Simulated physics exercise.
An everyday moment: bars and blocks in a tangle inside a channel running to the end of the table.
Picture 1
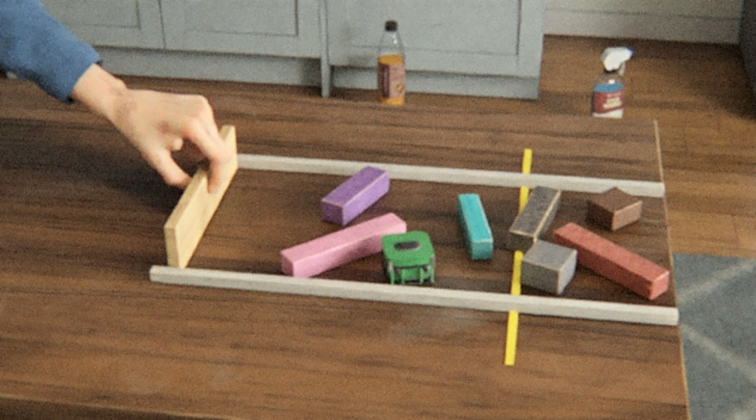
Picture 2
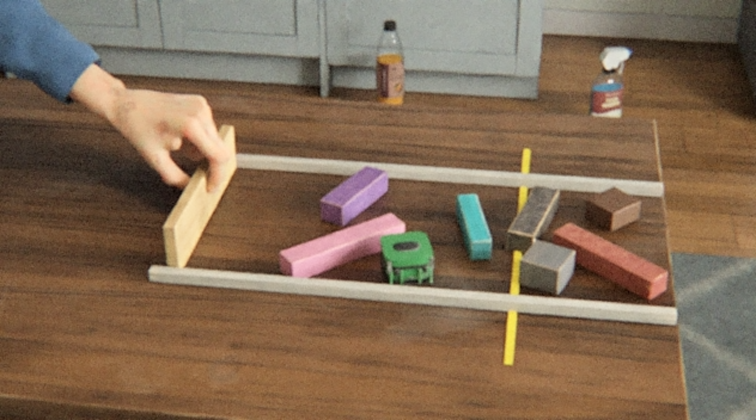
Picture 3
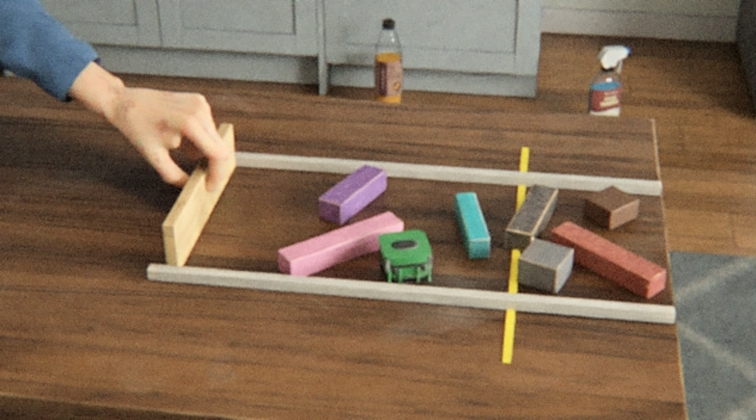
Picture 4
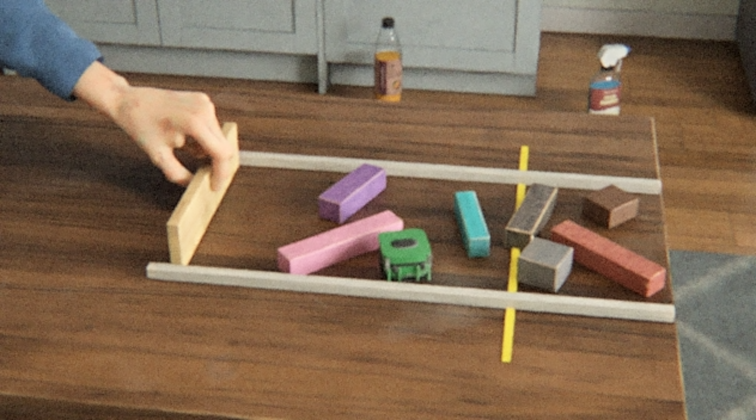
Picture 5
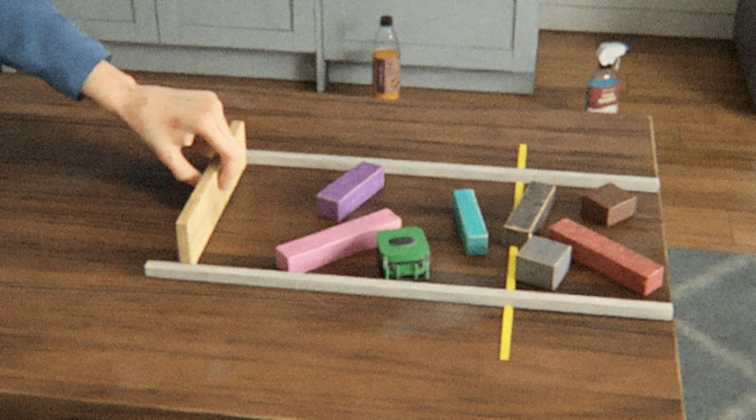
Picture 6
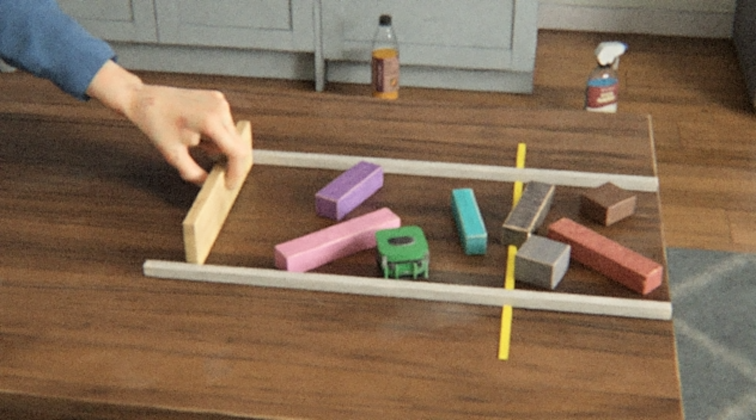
A hand slides an upright wooden board a short way right along a channel between two pale rails on a table, while the coloured bars, the blocks and a small green object ahead of it stay in place.
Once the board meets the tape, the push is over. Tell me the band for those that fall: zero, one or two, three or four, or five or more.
The count that comes down will most likely be nil.
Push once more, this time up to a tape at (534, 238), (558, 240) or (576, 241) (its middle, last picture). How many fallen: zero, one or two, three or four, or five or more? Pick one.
Try 1 - one to two; try 2 - either one or two; try 3 - three or four.
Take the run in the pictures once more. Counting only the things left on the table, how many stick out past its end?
I get 2.
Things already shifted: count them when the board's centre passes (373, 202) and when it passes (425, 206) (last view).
First 3, then 4.
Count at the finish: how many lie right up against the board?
That comes to 2.
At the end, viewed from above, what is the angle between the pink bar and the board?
About 15 degrees.
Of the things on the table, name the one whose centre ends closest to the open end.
The red bar finishes closest.
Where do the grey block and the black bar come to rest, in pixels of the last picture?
(619, 266) and (605, 218), approximately.
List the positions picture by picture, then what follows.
In the first frame, brown block (614, 208); red bar (609, 260); grey block (548, 267); board (204, 195); tape (520, 242).
In the second frame, red bar (608, 261); black bar (534, 219).
In the third frame, grey block (545, 265); purple bar (353, 193).
In the fourth frame, brown block (611, 206); pink bar (341, 244).
In the fifth frame, red bar (604, 256); turquoise stick (469, 221).
In the sixth frame, brown block (608, 204); red bar (603, 255); grey block (542, 261); board (220, 191); tape (514, 236).
Soon after, none off yet; brown block at rest near (608, 204); red bar at rest near (603, 255); grey block at rest near (542, 261).
In the end, the number that fall off is zero.
